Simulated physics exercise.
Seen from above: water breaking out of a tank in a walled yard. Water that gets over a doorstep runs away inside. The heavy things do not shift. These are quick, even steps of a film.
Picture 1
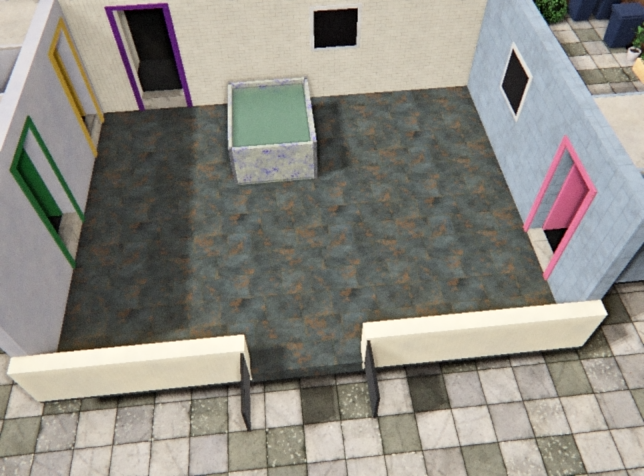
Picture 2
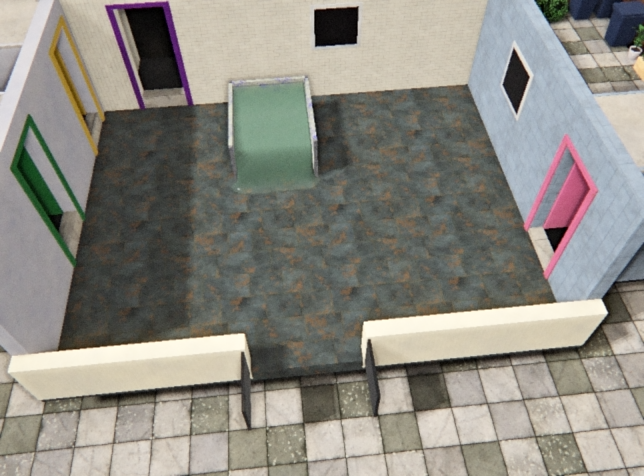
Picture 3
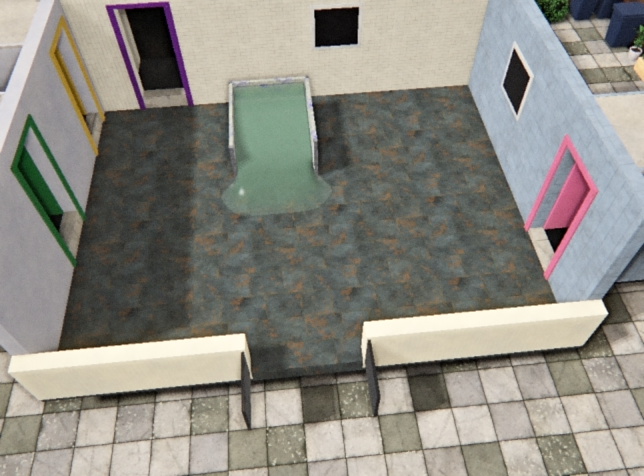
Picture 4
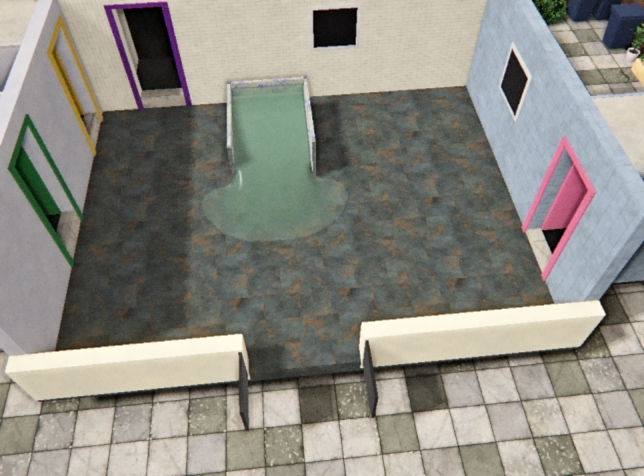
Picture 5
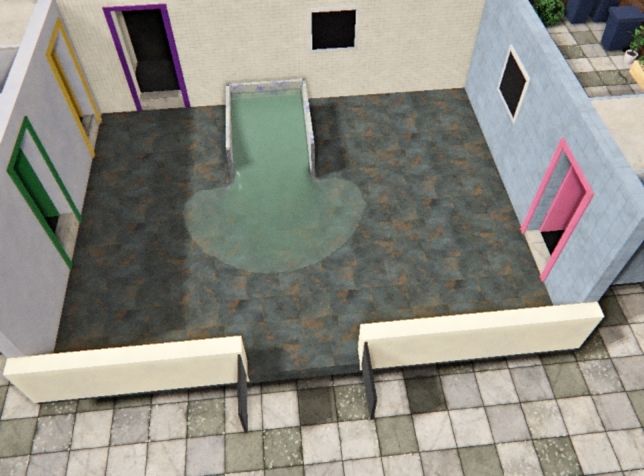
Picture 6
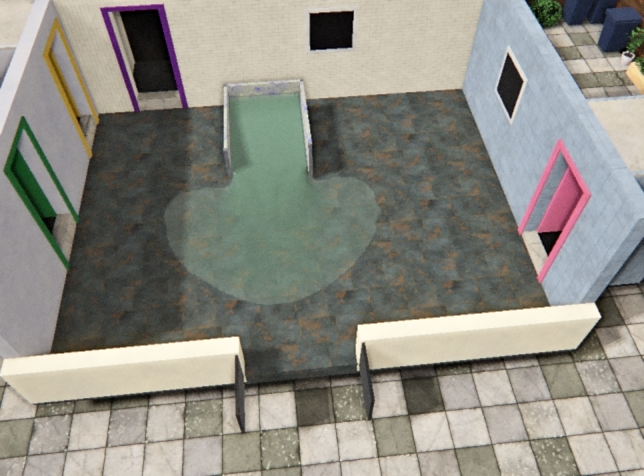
Green water pouring from the open front of a stone tank, spreading in a widening rounded pool across a dark walled yard.
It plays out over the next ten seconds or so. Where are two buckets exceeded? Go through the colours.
The purple door holds within the limit; the yellow door holds within the limit; the green door holds within the limit; the pink door holds within the limit.
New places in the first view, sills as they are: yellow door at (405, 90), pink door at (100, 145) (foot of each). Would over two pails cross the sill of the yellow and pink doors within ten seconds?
Then: Yellow holds; pink stays under.
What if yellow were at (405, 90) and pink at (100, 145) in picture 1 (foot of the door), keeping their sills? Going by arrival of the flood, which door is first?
First comes the green-painted one.
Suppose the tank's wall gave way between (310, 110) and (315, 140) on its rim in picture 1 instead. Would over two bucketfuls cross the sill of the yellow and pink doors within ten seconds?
Yellow door holds, pink door lets more in.
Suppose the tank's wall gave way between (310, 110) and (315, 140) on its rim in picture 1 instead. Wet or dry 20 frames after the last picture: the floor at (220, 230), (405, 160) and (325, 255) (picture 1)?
One after the other: No water, under water, not flooded.
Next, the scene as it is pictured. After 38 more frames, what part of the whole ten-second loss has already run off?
About 85 per cent.
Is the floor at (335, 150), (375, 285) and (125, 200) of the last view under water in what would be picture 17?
One after the other: Dry, flooded, not flooded.
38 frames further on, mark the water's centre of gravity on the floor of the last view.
Near (274, 246).
A moment on, water covers 35 % of the floor; the purple door not reached, the yellow door not reached, the green door not reached, the pink door not reached.
Next, water covers 45 % of the floor; the purple door not reached, the yellow door not reached, the green door not reached, the pink door not reached.
Then, water covers 45 % of the floor; the purple door not reached, the yellow door not reached, the green door wet at the sill, nothing in, the pink door wet at the sill, nothing in.
Later, water covers 75 % of the floor; the purple door wet at the sill, nothing in, the yellow door wet at the sill, nothing in, the green door wet at the sill, nothing in, the pink door wet at the sill, nothing in.
In the end, water covers 95 % of the floor; the purple door wet at the sill, nothing in, the yellow door wet at the sill, nothing in, the green door wet at the sill, nothing in, the pink door wet at the sill, nothing in.
